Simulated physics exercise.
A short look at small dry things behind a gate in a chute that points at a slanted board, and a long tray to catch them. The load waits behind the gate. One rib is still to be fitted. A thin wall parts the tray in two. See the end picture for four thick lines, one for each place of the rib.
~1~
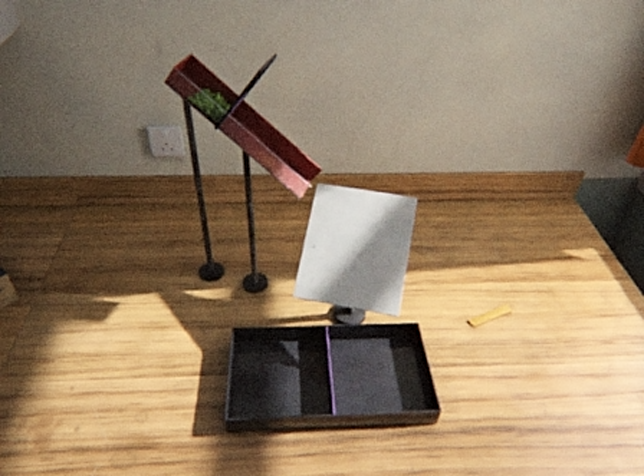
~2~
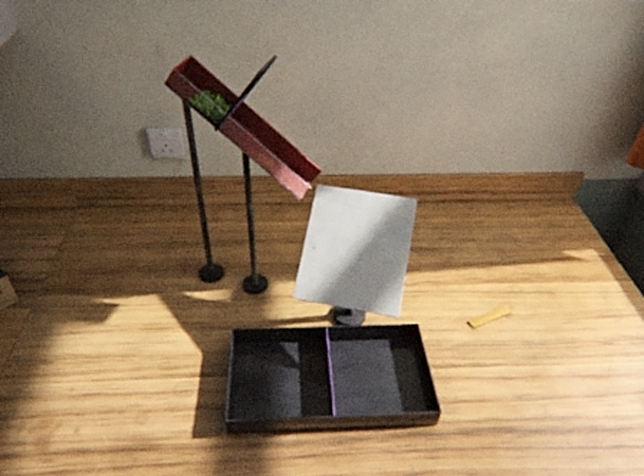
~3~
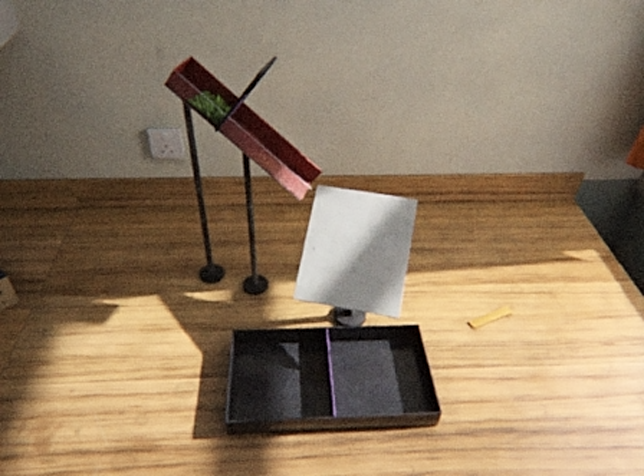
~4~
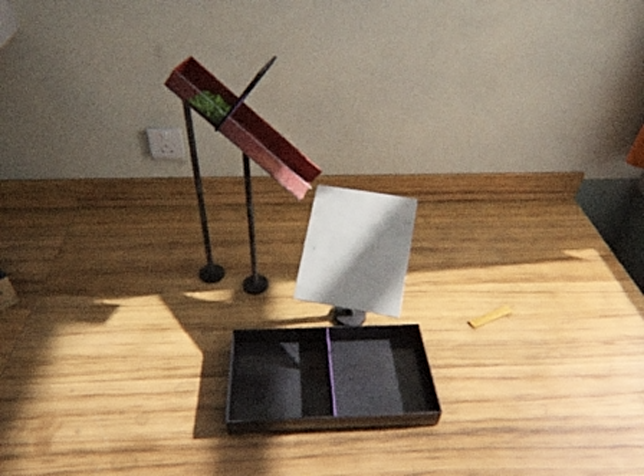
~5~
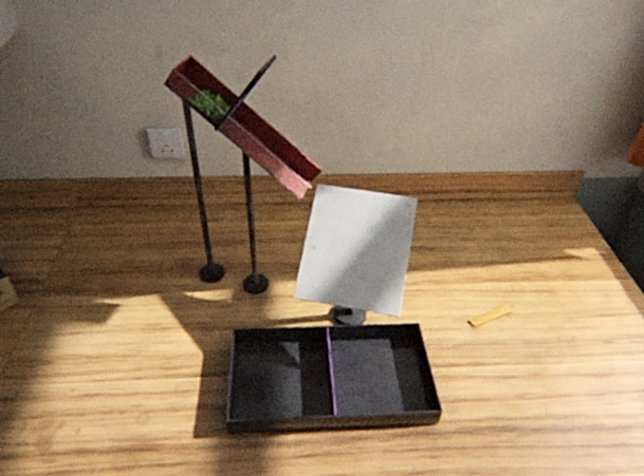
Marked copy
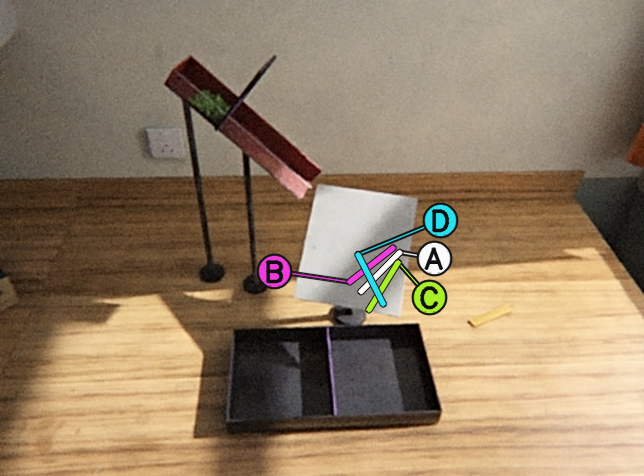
Nothing moved: a small heap of green bits sat behind a dark gate in a sloping red chute, above a slanted pale board and a black tray split by a thin purple wall.
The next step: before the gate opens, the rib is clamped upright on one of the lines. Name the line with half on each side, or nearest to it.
Go for A.
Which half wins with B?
Left.
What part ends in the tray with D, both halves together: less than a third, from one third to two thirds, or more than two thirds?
More than two thirds.
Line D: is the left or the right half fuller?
The right half.
On the marked copy, line A from (399, 252) to (360, 291); line B from (393, 247) to (349, 281); line C from (398, 262) to (368, 309); line D from (358, 254) to (383, 304).
With A, of what is caught, close to two thirds in the left half, close to a third in the right.
With B, of what is caught, all but a few in the left half, a small share in the right.
With C, of what is caught, close to a quarter in the left half, the bulk in the right.
With D, of what is caught, a small share in the left half, the bulk in the right.
